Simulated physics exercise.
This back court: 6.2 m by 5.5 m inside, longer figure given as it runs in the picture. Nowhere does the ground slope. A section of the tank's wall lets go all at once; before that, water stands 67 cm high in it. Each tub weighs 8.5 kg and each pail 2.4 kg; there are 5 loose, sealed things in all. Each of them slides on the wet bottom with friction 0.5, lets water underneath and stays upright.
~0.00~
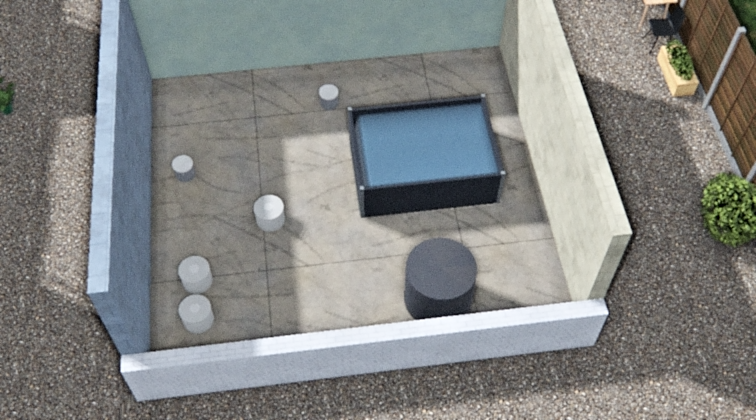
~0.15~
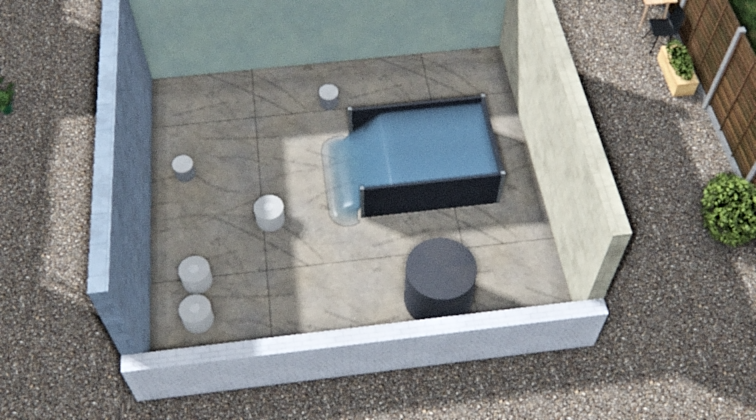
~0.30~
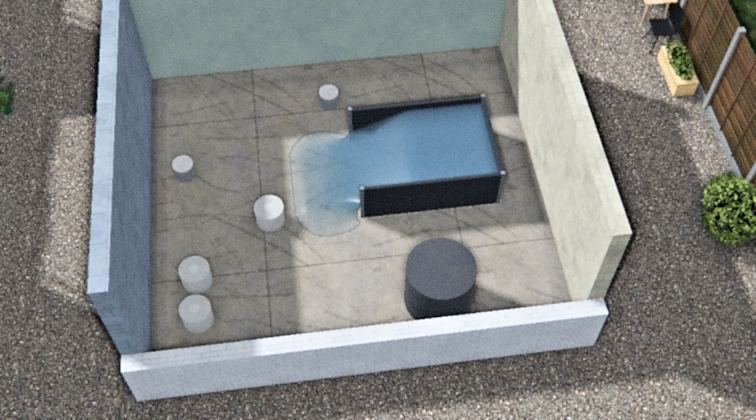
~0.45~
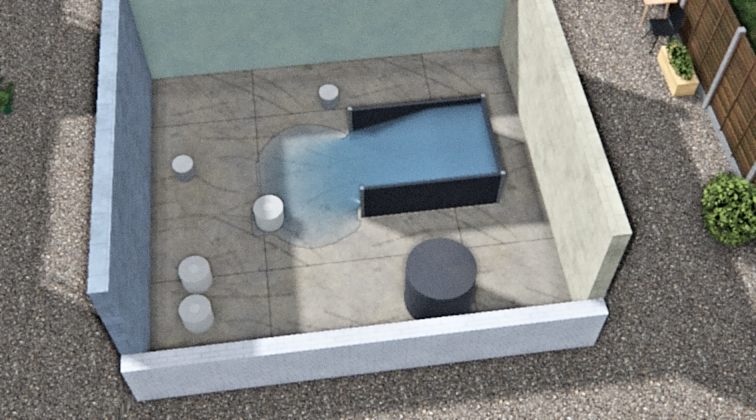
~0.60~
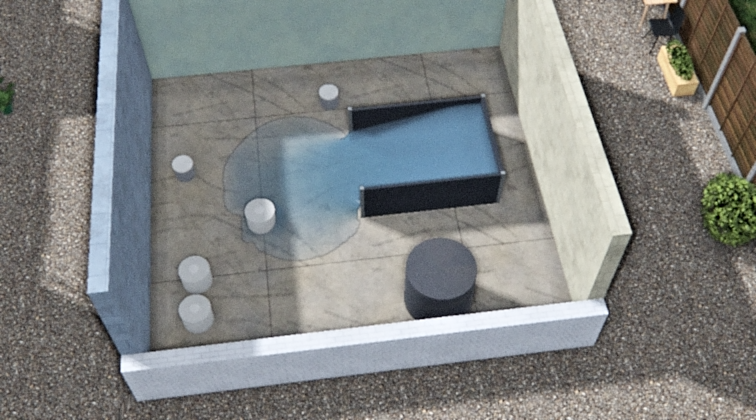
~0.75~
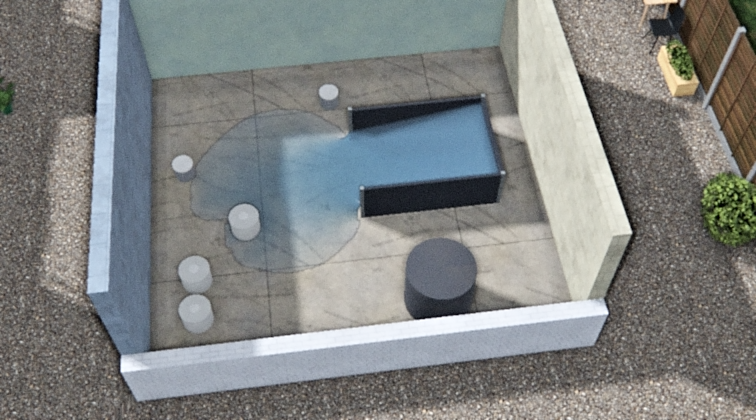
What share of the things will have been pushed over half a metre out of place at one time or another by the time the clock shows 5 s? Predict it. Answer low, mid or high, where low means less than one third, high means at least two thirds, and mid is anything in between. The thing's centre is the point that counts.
High.
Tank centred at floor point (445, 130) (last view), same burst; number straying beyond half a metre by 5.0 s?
Then 5.
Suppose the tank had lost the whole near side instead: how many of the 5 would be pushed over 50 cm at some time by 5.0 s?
In that case the number is 3.
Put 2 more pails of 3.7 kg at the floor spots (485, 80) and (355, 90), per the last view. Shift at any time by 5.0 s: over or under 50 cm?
Result, in sequence: Not exceeded / exceeded.
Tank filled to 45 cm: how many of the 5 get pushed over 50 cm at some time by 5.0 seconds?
Result: 4.
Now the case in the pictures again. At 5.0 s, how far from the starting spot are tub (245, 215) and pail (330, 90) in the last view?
Shifts in order: 150 cm; 140 cm.
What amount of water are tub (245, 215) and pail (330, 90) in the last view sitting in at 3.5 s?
About 18 and 0 cm.
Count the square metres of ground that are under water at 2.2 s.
Flooded: Near 19 m2.
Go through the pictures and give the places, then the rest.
A tub at (269, 207) rests on the ground; a pail at (182, 164) rests on the ground; water covers 3.1 m2; 0 of 5 have shifted, in the first picture.
A tub at (269, 207), on the bottom; a pail at (182, 164), on the bottom; water covers 3.9 m2; 0 of 5 have shifted, in the second picture.
A tub at (269, 207), on the bottom; a pail at (182, 164), on the bottom; water covers 5.0 m2; 0 of 5 have shifted, in the third picture.
A tub at (268, 207) rests on the ground; a pail at (182, 164) rests on the ground; 6.3 m2 under water; 0 of 5 have shifted, in the fourth picture.
A tub at (260, 211) rests on the ground, 15 cm from its start; a pail at (182, 164), on the bottom; water covers 7.8 m2; 1 of 5 have shifted, in the fifth picture.
A tub at (244, 216) rests on the ground, 40 cm from its start; a pail at (182, 164), on the bottom; 9.4 m2 under water; 1 of 5 have shifted, in the sixth picture.
After 1.1 s 1 of 5 are over 50 cm from their spots; 1 afloat.
After 2.2 s 4 of 5 are over 50 cm from their spots; 4 afloat.
After 3.5 s 4 of 5 are over 50 cm from their spots; 4 afloat.
After 5.0 s 4 of 5 are over 50 cm from their spots, and 5 have been at some point; 4 afloat.
